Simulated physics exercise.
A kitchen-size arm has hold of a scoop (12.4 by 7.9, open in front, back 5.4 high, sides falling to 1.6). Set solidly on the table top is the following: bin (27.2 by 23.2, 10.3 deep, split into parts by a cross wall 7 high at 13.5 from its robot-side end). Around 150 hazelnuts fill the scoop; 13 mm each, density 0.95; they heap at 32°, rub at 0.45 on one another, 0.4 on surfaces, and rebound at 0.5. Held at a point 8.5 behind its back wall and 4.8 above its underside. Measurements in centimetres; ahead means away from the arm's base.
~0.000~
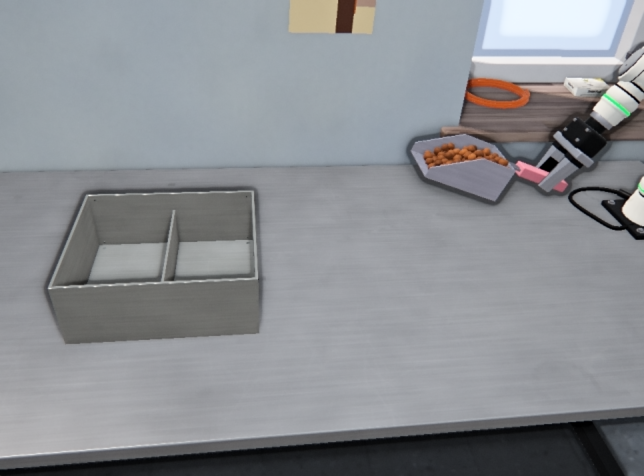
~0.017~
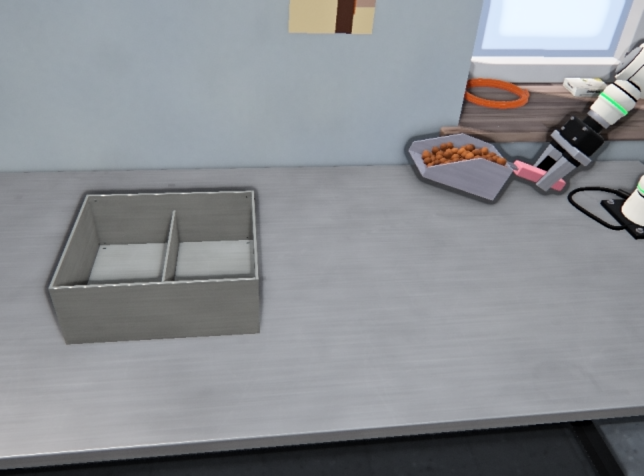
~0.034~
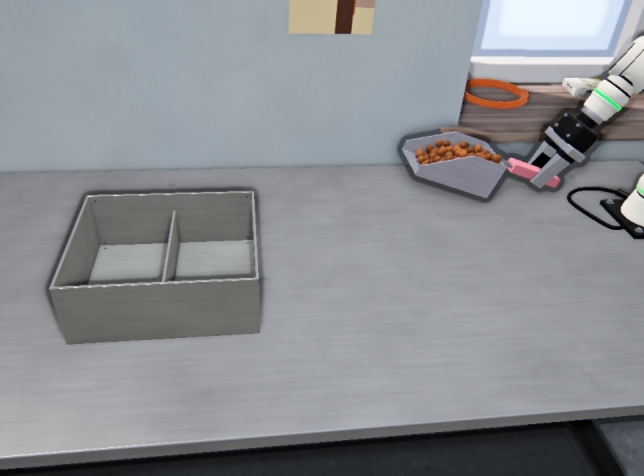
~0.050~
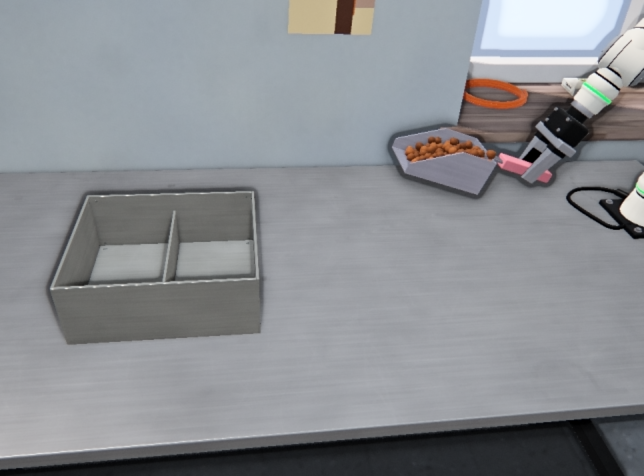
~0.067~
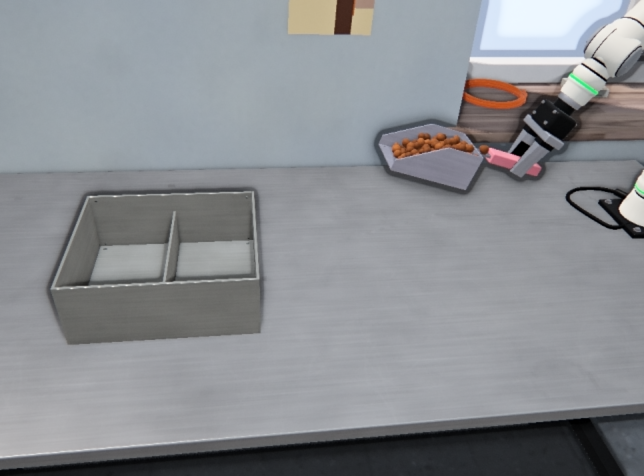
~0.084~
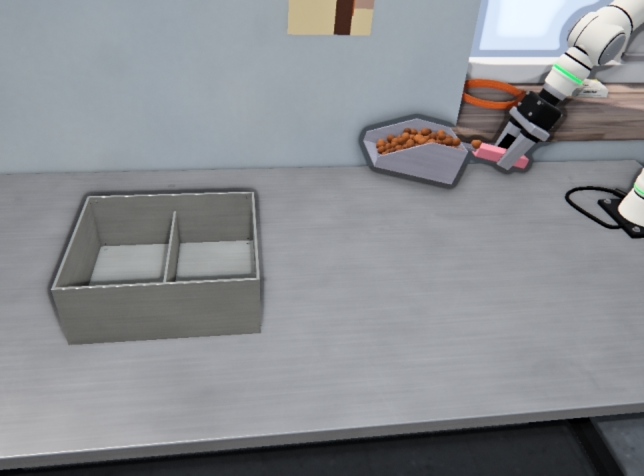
A white and black robot arm at the right grips the pink handle of a grey scoop heaped with brown nuts, above a grey table seen from in front and slightly above. An open grey box with one divider sits at left, an orange ring behind at right. The arm carries the scoop slowly left and slightly up, easing its backward tilt, while the view stays still.
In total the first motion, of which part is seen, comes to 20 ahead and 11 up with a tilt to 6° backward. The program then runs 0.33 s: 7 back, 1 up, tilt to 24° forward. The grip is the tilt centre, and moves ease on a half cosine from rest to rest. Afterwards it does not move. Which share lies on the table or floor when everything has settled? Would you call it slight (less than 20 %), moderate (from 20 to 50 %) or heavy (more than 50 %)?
I would call it slight.
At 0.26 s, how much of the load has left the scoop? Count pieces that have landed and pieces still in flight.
Share gone: Around 85 %.
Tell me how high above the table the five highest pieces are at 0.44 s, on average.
Roughly 12 cm high.
By 0.26 s, tilted 3° backward, highest piece 31 above the table; 22 on the scoop, 132 in flight or on a rim.
By 0.44 s, tilted 19° forward, highest piece 13 above the table; 125 in the far-side part, 23 in the robot-side part, 2 on the table or floor, 4 in flight or on a rim.
By 0.73 s, tilted 24° forward, highest piece 3 above the table; 126 in the far-side part, 22 in the robot-side part, 6 on the table or floor.
By 1.78 s, tilted 24° forward, highest piece 3 above the table; 126 in the far-side part, 22 in the robot-side part, 6 on the table or floor.
Final count, 126 in the far-side part, 22 in the robot-side part, 6 on the table or floor. That is 4 % on the table or floor.
